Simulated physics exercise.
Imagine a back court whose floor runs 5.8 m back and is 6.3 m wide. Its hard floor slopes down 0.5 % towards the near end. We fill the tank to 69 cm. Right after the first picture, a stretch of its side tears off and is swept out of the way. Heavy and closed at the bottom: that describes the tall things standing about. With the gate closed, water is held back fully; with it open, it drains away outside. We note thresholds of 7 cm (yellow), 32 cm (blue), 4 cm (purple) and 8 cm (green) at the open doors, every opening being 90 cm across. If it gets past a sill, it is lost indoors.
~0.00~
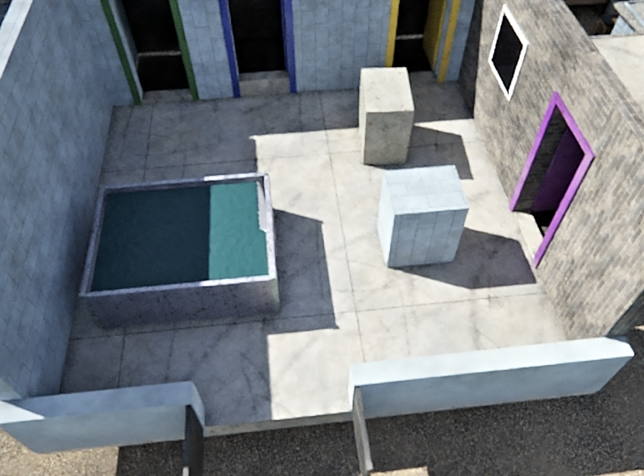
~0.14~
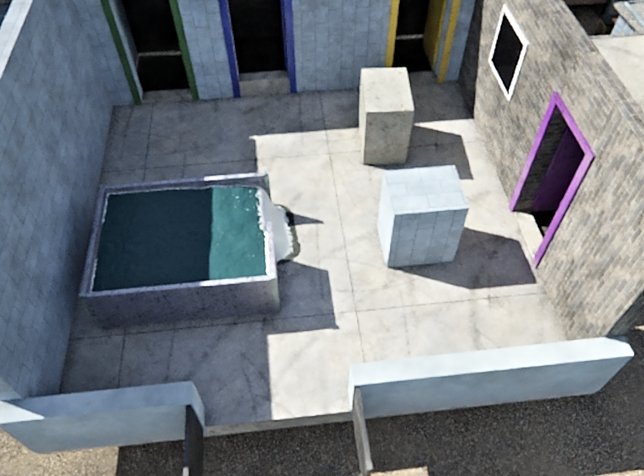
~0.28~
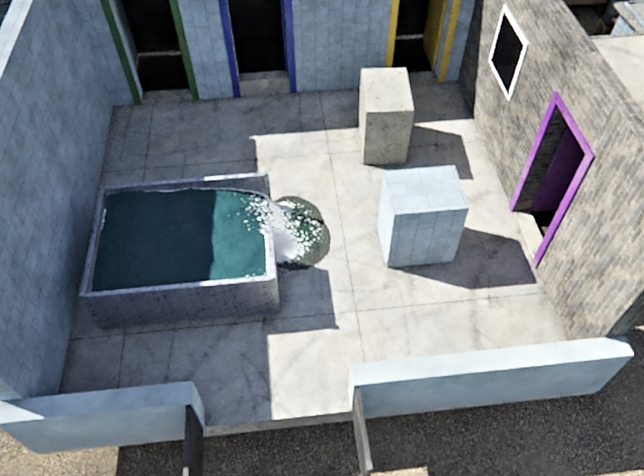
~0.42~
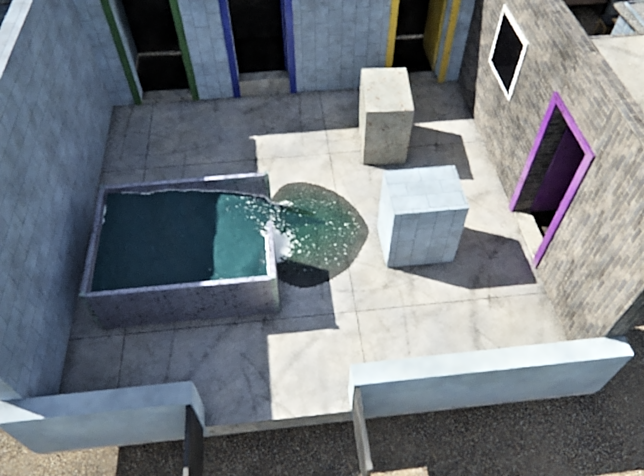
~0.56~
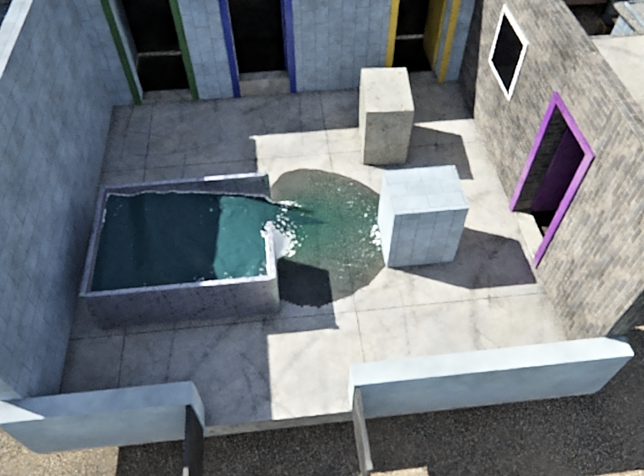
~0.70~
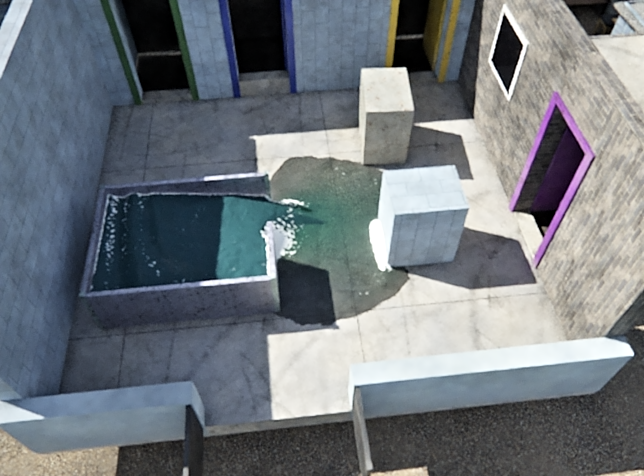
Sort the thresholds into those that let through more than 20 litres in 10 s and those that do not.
Sorted: Yellow door lets more through; blue door does not; purple door lets more through; green door does not.
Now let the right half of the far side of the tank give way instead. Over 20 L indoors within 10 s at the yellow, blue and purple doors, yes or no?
Yellow: Exceeding the limit; blue: Within the limit; purple: Within the limit.
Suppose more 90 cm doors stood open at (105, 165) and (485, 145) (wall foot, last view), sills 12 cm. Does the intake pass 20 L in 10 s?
In the order given, lower then higher.
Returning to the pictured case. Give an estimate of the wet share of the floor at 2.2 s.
I'd say around 40 % is wet.
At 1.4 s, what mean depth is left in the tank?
About 49 cm.
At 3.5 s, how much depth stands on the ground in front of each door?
Centimetres: Yellow 19 / blue 4 / purple 8 / green 0.
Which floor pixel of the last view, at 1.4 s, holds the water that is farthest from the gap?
About (475, 146) in the last view.
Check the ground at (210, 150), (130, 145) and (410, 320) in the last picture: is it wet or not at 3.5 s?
First spot bone dry, second bone dry, third soaked.
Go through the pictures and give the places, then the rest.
In the first frame, still water, 69 cm deep, in the tank at (184, 233).
In the second frame, the front is at (285, 258), 0.5 m from the gap at (269, 223); 0.2 m2 of floor is under water; 69 cm left at the back of the tank.
In the third frame, the front is at (322, 247), 0.8 m from the gap at (269, 224); 0.7 m2 of floor is under water; 69 cm left at the back of the tank.
In the fourth frame, the front is at (362, 234), 1.3 m from the gap at (269, 225); 1.7 m2 of floor is under water; 69 cm left at the back of the tank.
In the fifth frame, the front is at a hidden place, 1.9 m from the gap at (269, 225); 3.0 m2 of floor is under water; 68 cm left at the back of the tank.
In the sixth frame, the front is at a hidden place, 2.5 m from the gap at (269, 224); 4.3 m2 of floor is under water; 62 cm left at the back of the tank.
After 1.4 s water covers 25 % of the floor and is deepest (38 cm) near (374, 233); yellow door not reached, blue door not reached, purple door not reached, green door not reached.
After 2.2 s water covers 40 % of the floor and is deepest (34 cm) near (485, 169); yellow door not reached, blue door not reached, purple door 8 cm at the sill, 4 L in, green door not reached.
After 3.5 s water covers 55 % of the floor and is deepest (24 cm) near (451, 86); yellow door 19 cm at the sill, 32 L in, blue door 4 cm at the sill, 0 L in, purple door 8 cm at the sill, 22 L in, green door not reached.
After 6.0 s water covers 75 % of the floor and is deepest (18 cm) near (485, 169); yellow door 12 cm at the sill, 105 L in, blue door 6 cm at the sill, 0 L in, purple door 7 cm at the sill, 41 L in, green door 3 cm at the sill, 0 L in.
After 10.0 s water covers 95 % of the floor and is deepest (14 cm) near (75, 314); yellow door 7 cm at the sill, 126 L in, blue door 4 cm at the sill, 0 L in, purple door 6 cm at the sill, 53 L in, green door 5 cm at the sill, 0 L in.
